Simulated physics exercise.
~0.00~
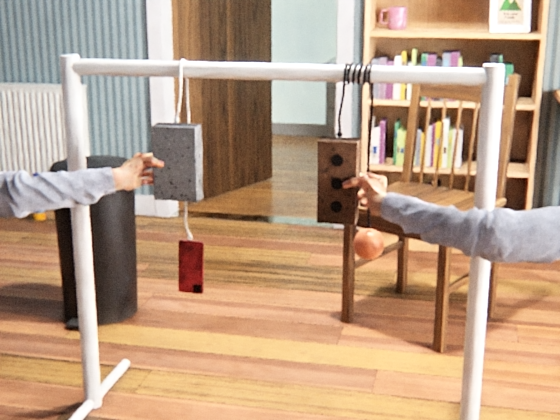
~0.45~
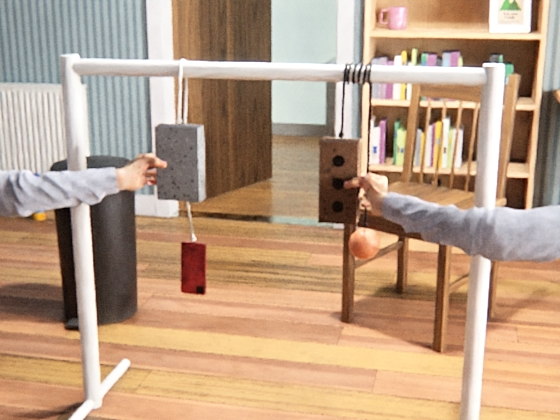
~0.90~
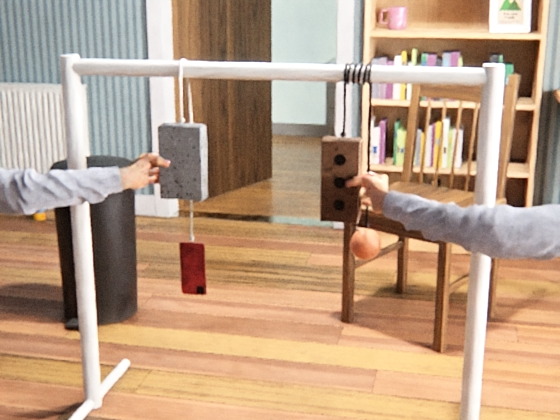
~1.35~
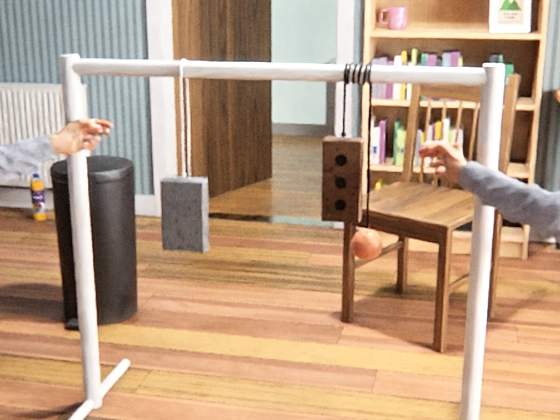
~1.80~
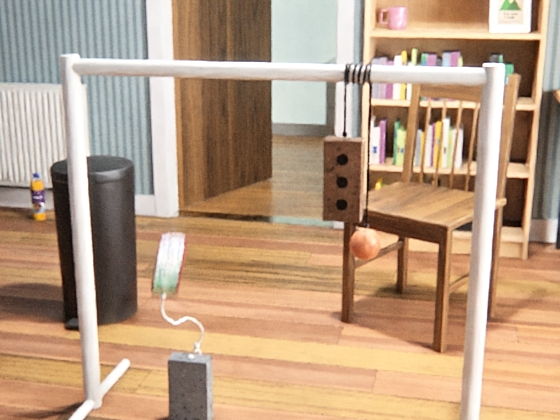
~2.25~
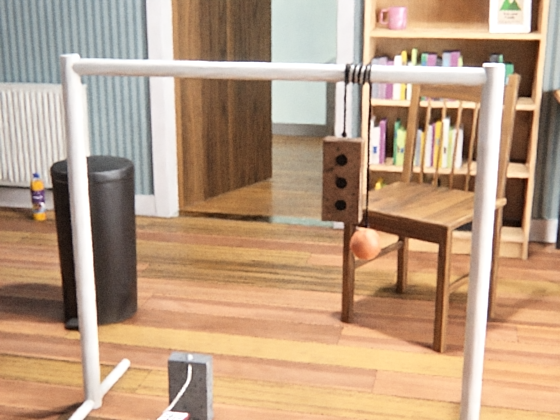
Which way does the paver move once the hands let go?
The paver moves down, dropping from below the rail to the wooden floor.
